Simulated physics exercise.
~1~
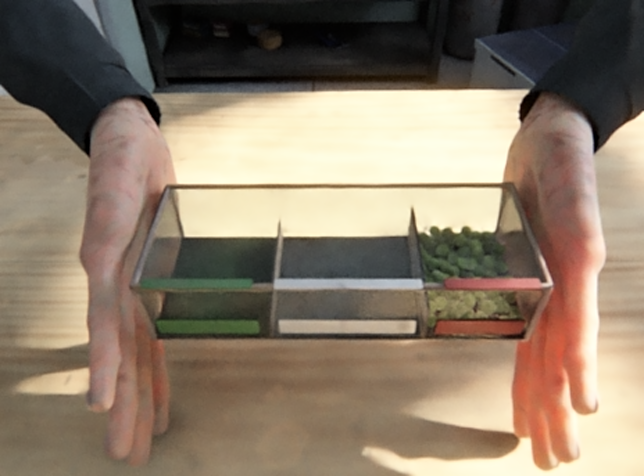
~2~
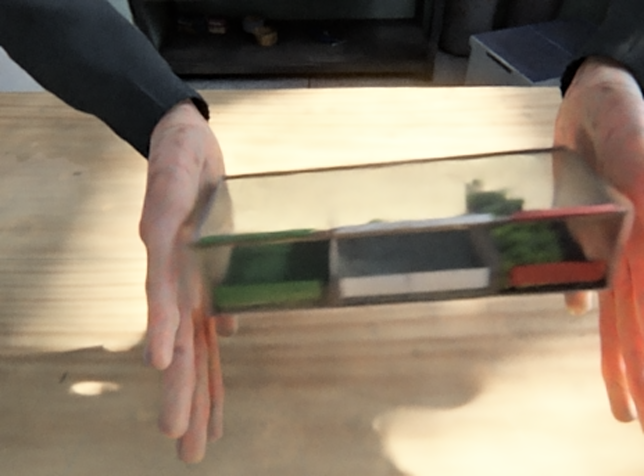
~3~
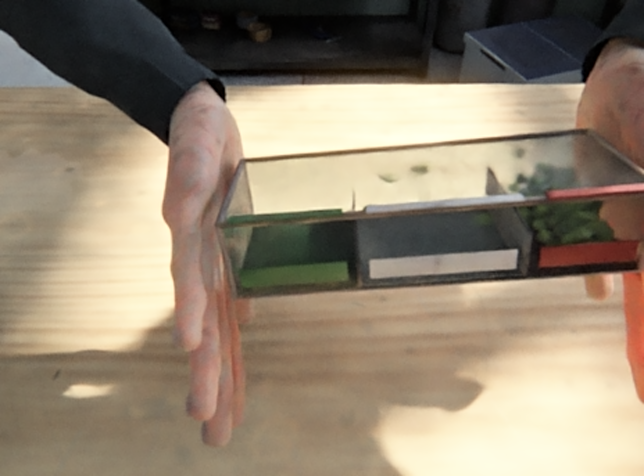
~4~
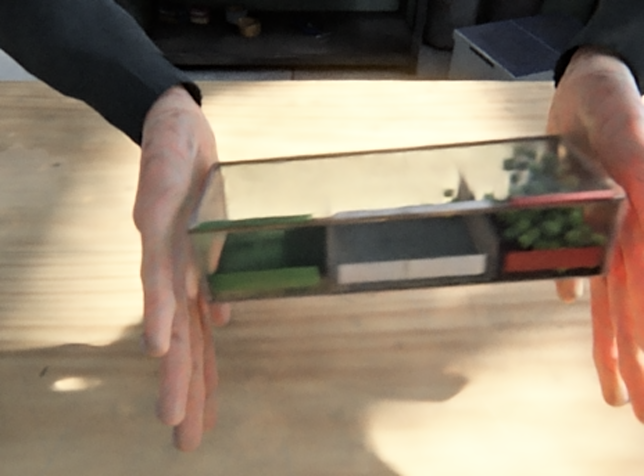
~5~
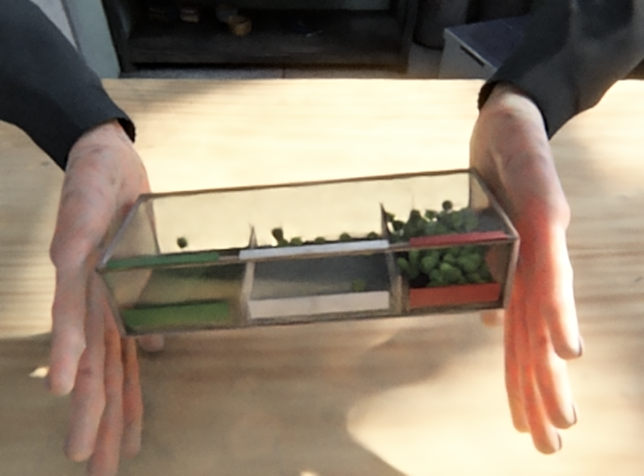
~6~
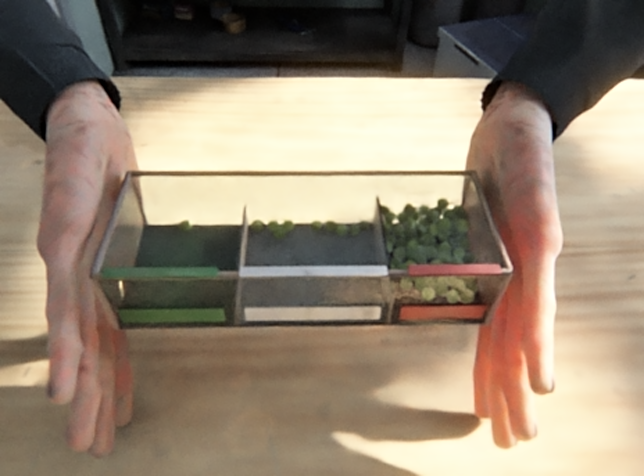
A clear-lidded box with three compartments, marked green, white and red from left to right, is held level between two hands above a wooden table, with small green peas piled in the red section. The hands swing it to the right and tilt it so its right end sits higher. They carry it a little farther right, then back left, while peas jump up under the lid. Some scatter leftward over the partitions. Finally the hands bring the box level again, with most peas still in the red section, a short row in white and a few in green.
